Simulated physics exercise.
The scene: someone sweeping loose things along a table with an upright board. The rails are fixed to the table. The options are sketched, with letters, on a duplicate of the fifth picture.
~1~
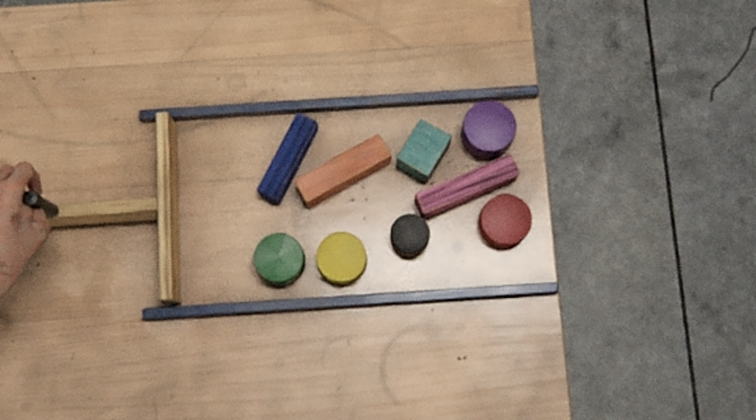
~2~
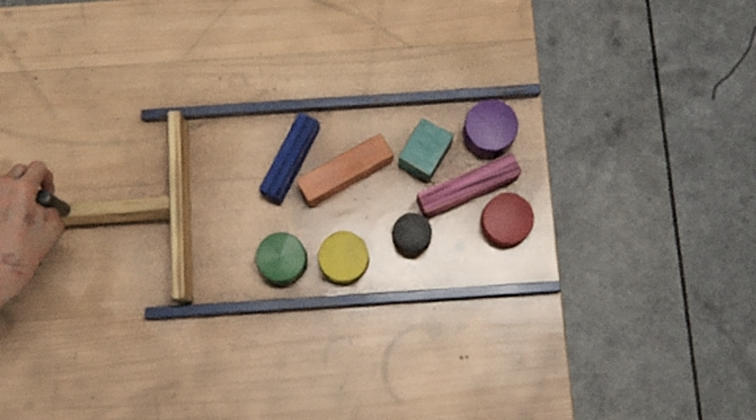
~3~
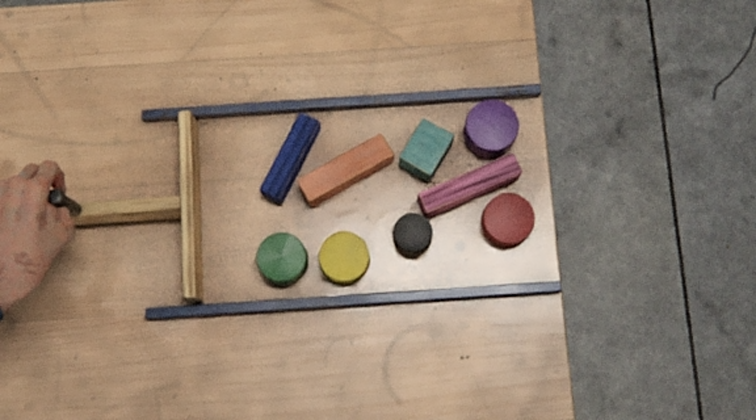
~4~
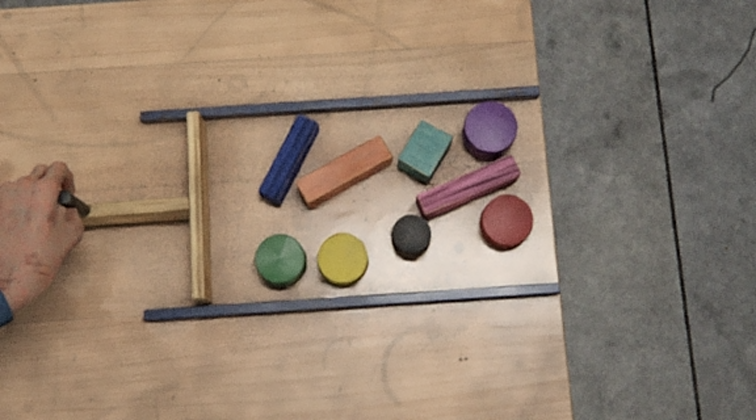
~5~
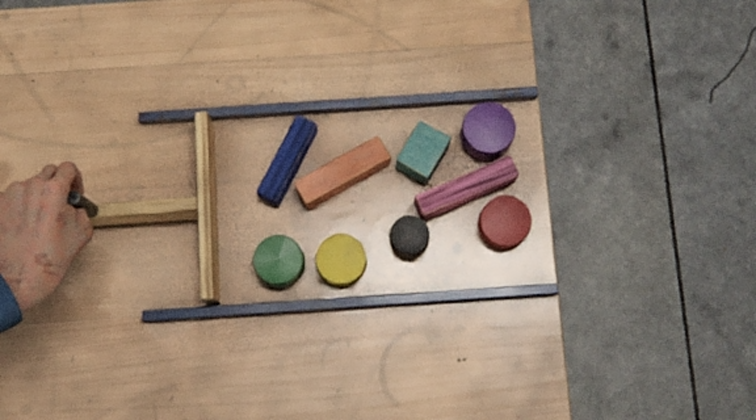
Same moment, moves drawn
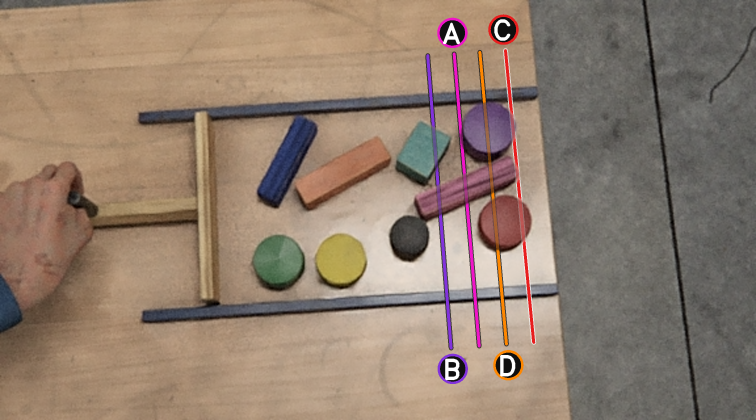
In the video, a hand holding the handle of an upright wooden board slides it a short way right between two dark rails on a table, while the colorful blocks and discs ahead of it stay in place, untouched.
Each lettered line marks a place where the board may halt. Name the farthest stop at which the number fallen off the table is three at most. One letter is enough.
As far as mark A.
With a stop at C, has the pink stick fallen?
By then, yes.
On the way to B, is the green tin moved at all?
Yes.
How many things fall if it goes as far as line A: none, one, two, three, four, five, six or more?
In all, three.
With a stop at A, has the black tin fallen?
No.
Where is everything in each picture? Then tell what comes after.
In the first picture, orange bar (343, 171); black tin (409, 235); pink stick (466, 187).
In the second picture, board (176, 203); green tin (282, 259).
In the third picture, board (187, 202); blue stick (291, 159).
In the fourth picture, board (196, 203); yellow tin (343, 260).
In the fifth picture, board (204, 203); orange bar (343, 173); black tin (409, 237); pink stick (466, 189).
On the marked copy, A at (466, 196); B at (439, 197); C at (519, 192); D at (493, 194).
Taking A. A third of the way, board (297, 197); black tin (418, 236); yellow tin (383, 263).
Two thirds of the way, board (391, 191); red tin (514, 221); purple tin (506, 131).
When it is over, board (464, 186); pink stick over the edge; purple tin over the edge; three fallen.
As for the rest, B is within the limit but short; C drops seven; D drops six.
